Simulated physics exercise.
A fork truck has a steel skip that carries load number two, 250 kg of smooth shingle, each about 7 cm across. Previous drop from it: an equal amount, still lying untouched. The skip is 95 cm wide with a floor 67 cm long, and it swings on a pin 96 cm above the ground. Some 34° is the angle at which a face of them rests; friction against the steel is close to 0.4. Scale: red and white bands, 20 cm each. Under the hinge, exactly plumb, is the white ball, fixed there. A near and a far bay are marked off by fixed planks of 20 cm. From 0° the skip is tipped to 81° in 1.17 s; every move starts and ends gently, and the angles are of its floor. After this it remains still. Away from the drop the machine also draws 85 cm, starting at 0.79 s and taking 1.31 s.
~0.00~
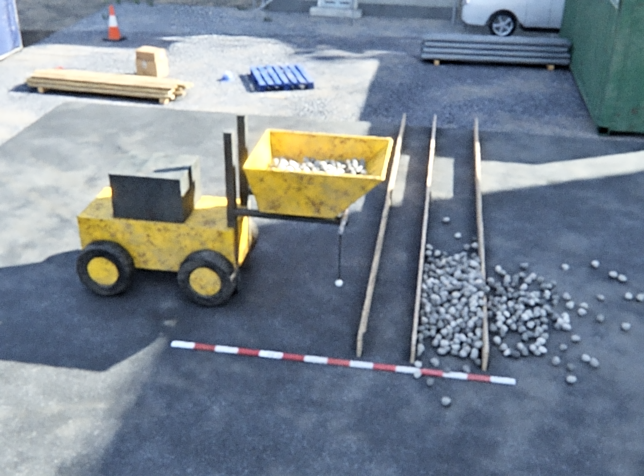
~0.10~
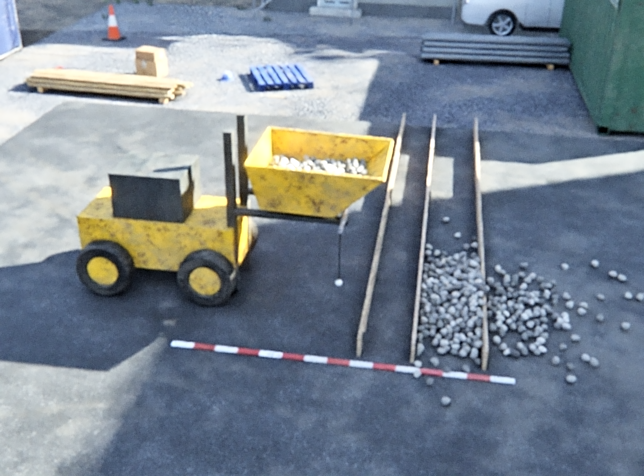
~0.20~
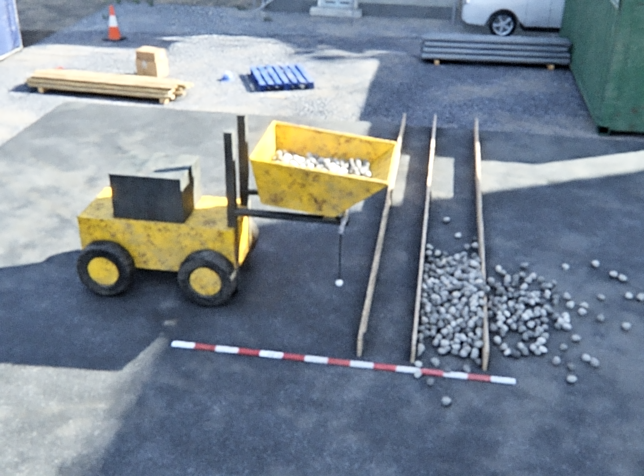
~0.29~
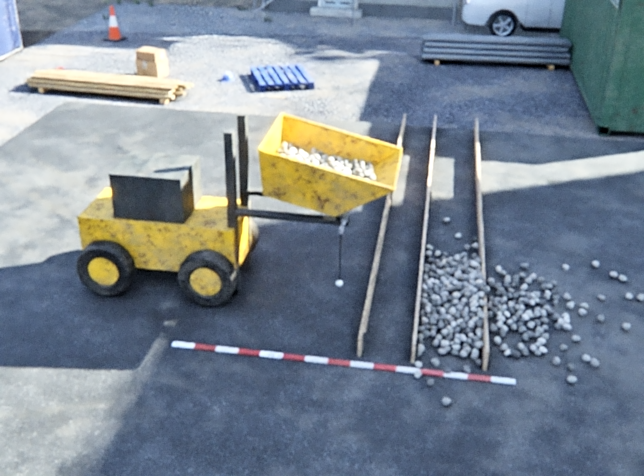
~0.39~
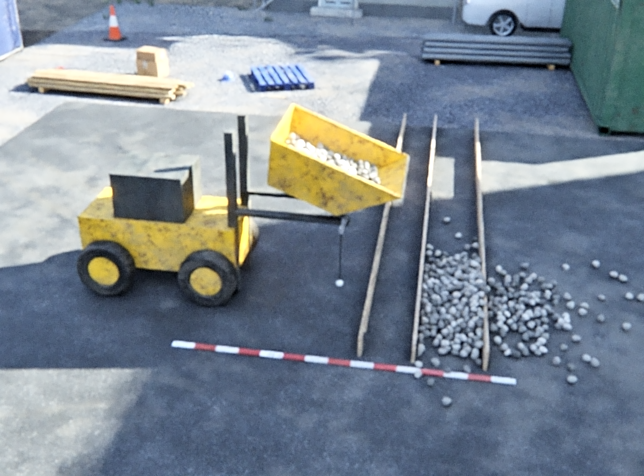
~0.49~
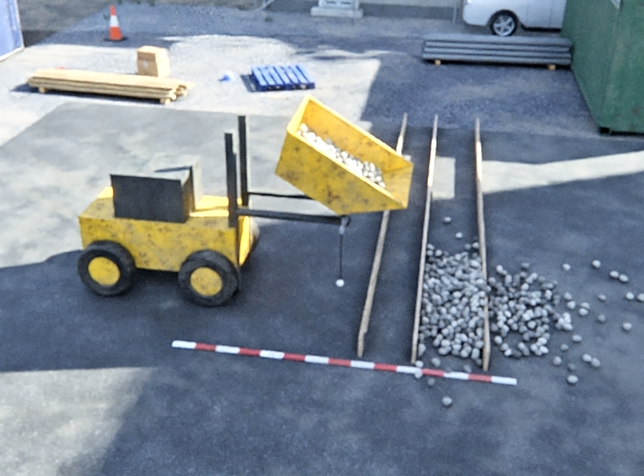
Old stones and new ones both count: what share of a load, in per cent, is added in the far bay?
I would say about 52 percent.
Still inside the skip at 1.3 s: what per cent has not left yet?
Roughly 30 per cent of its load.
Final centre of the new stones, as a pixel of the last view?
Their middle rests near (425, 293).
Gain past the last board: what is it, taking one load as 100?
Roughly 5 percent of a load.
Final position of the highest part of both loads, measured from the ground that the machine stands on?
I'd say close to 32 cm above the ground.
After 0.9 s the floor is at 69°; in per cent of one load, 100 in the skip, 78 in the far bay, 22 past the last board; the foremost stones are past the picture's edge.
After 1.3 s the floor is at 81°; in per cent of one load, 30 in the skip, 37 in the near bay, 111 in the far bay, 22 past the last board; the foremost stones are past the picture's edge.
After 2.5 s the floor is at 81°; in per cent of one load, 0 in the skip, 0 short of the bays, 44 in the near bay, 130 in the far bay, 26 past the last board; the foremost stones are past the picture's edge.
After 4.9 s the floor is at 81°; in per cent of one load, 0 in the skip, 0 short of the bays, 44 in the near bay, 130 in the far bay, 26 past the last board; the foremost stones are past the picture's edge. Net gain in the far bay, 52.
